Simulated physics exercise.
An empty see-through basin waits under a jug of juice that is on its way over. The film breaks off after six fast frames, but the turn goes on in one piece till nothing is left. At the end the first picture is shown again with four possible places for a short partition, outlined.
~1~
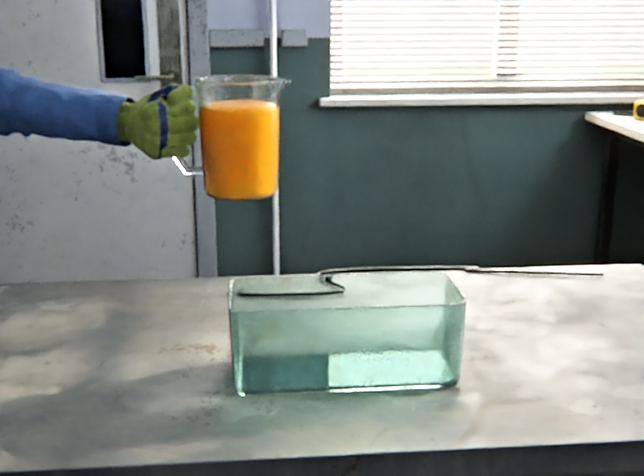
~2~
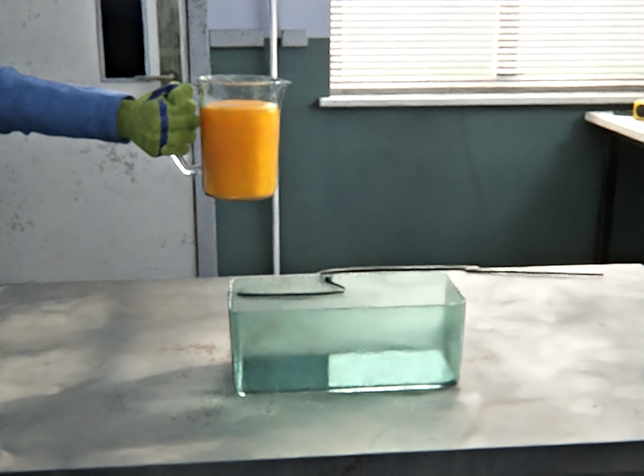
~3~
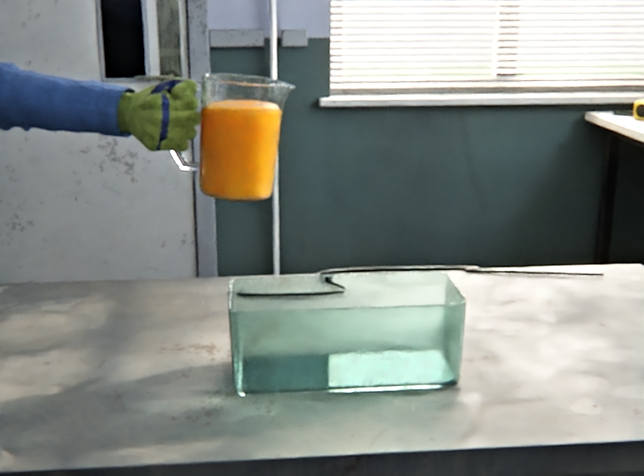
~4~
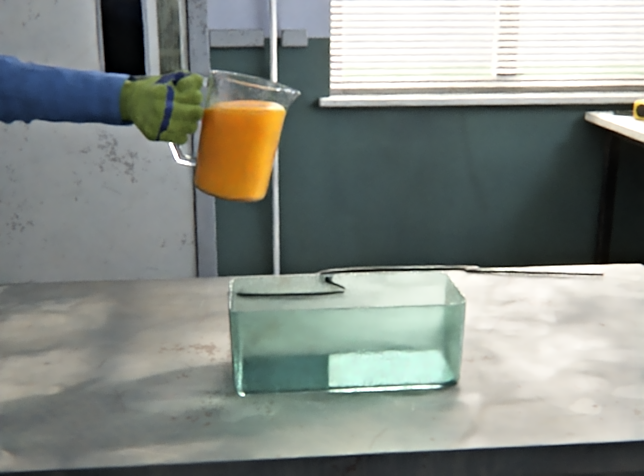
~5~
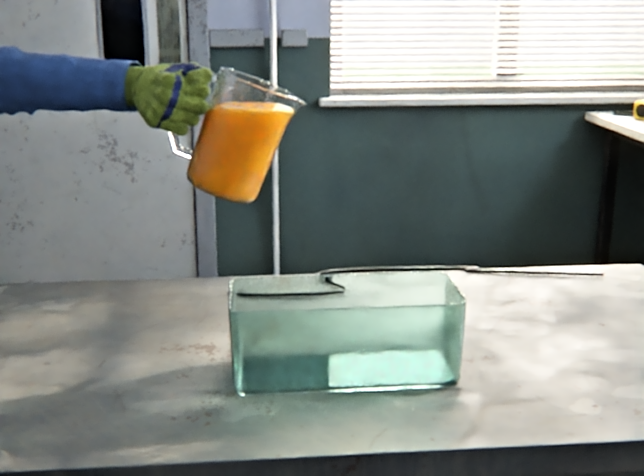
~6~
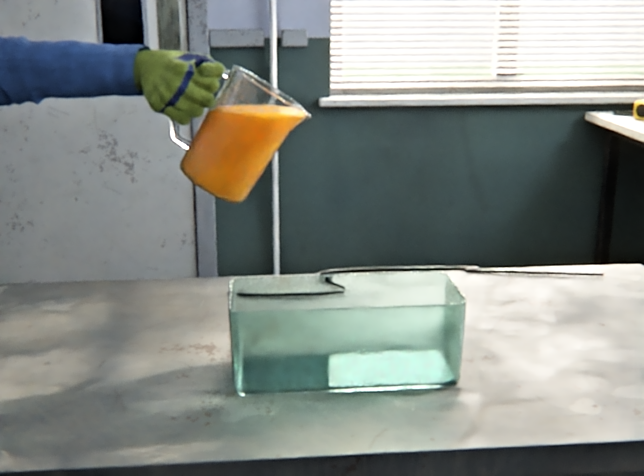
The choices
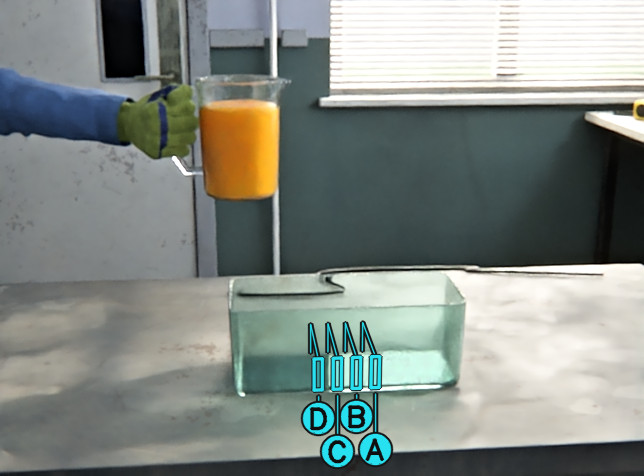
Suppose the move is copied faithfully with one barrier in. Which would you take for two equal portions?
Best: A.
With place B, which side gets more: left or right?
The right side.
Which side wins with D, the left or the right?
More ends on the right.
In cyan, A at (375, 393); B at (356, 394); C at (337, 395); D at (318, 396).
If A is chosen, about 51 % ends left of the wall and 46 % right of it; 3 % is lost outside.
If B is chosen, about 26 % ends left of the wall and 72 % right of it.
If C is chosen, about 11 % ends left of the wall and 87 % right of it.
If D is chosen, about 8 % ends left of the wall and 88 % right of it; 3 % is lost outside.
